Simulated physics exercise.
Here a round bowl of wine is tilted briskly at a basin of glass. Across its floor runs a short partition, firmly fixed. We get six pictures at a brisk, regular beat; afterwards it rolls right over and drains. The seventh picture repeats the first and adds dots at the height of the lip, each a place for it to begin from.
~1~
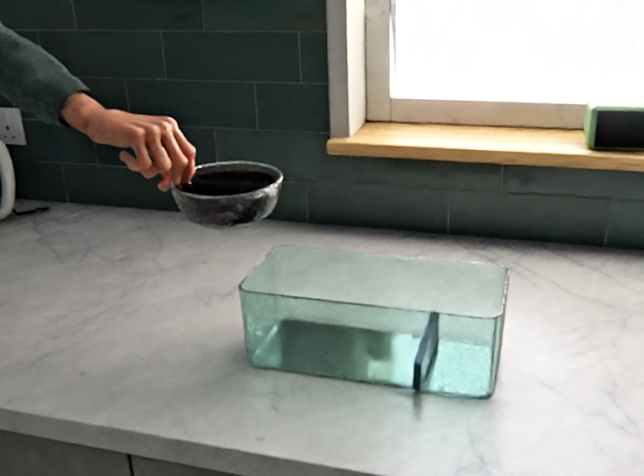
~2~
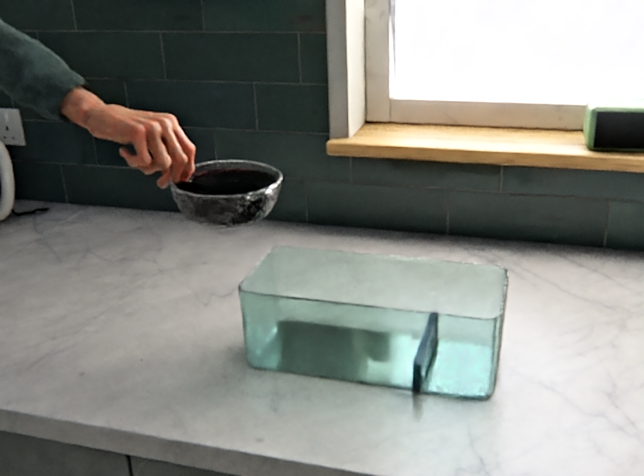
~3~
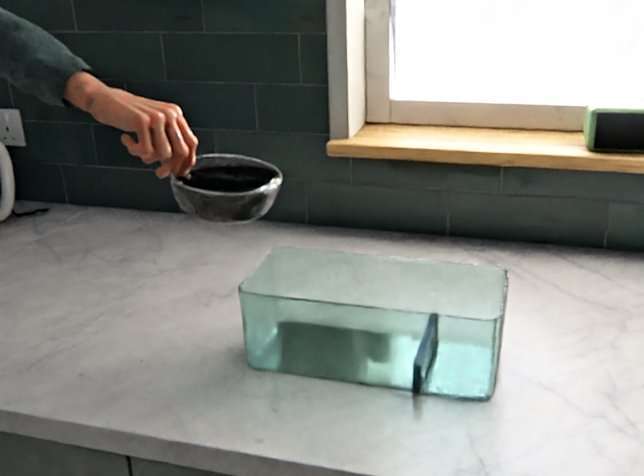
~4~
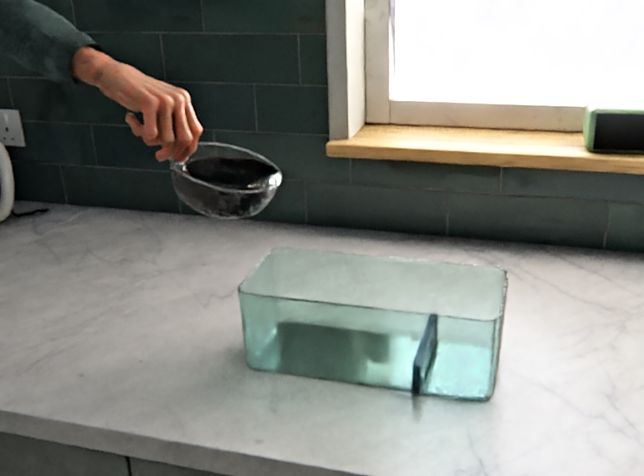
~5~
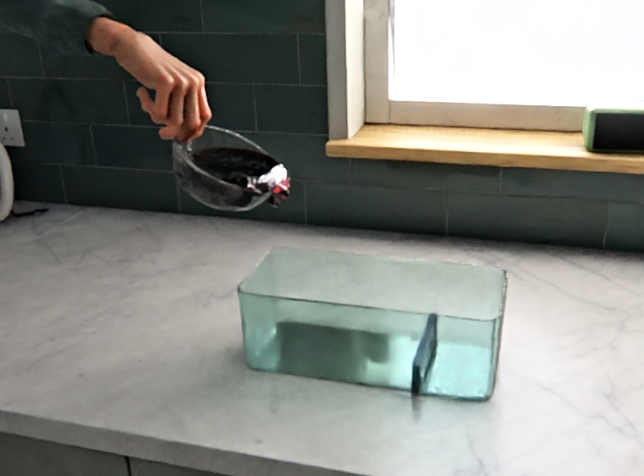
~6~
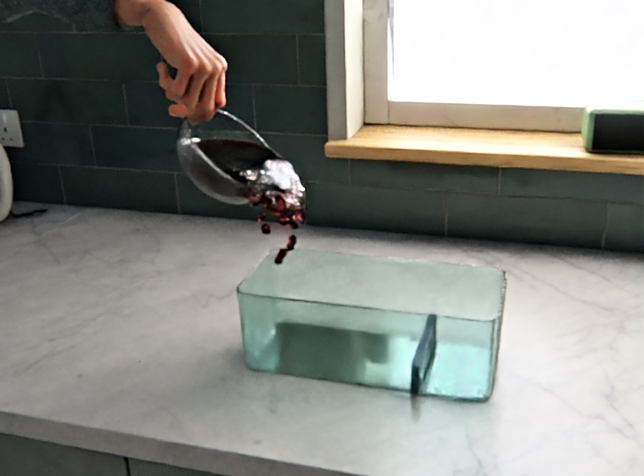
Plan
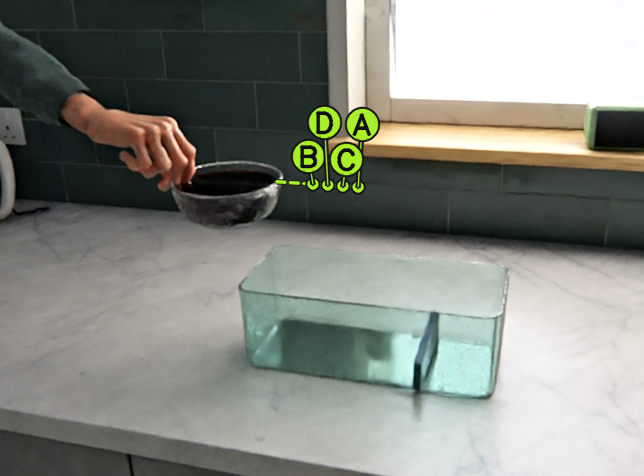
A hand in a dark green sleeve holds a round bowl of dark wine at the left, seen from slightly above a pale marble counter backed by green tiles and a bright window. Below it to the right sits a greenish glass basin with a short dark partition. The hand lifts and tilts the bowl rightward, faster as it goes, and red drops spill over the lip, while the camera stays still.
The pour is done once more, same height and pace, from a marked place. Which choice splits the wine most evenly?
C beats the others.
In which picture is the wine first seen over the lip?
Picture 4.
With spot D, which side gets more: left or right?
The left side.
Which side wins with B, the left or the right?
The left one.
On the marked copy, A at (358, 187); B at (312, 184); C at (342, 186); D at (327, 185).
With A, about 33 % ends left of the wall and 65 % right of it.
With B, about 90 % ends left of the wall and 7 % right of it; 4 % is lost outside.
With C, about 48 % ends left of the wall and 49 % right of it.
With D, about 70 % ends left of the wall and 28 % right of it.
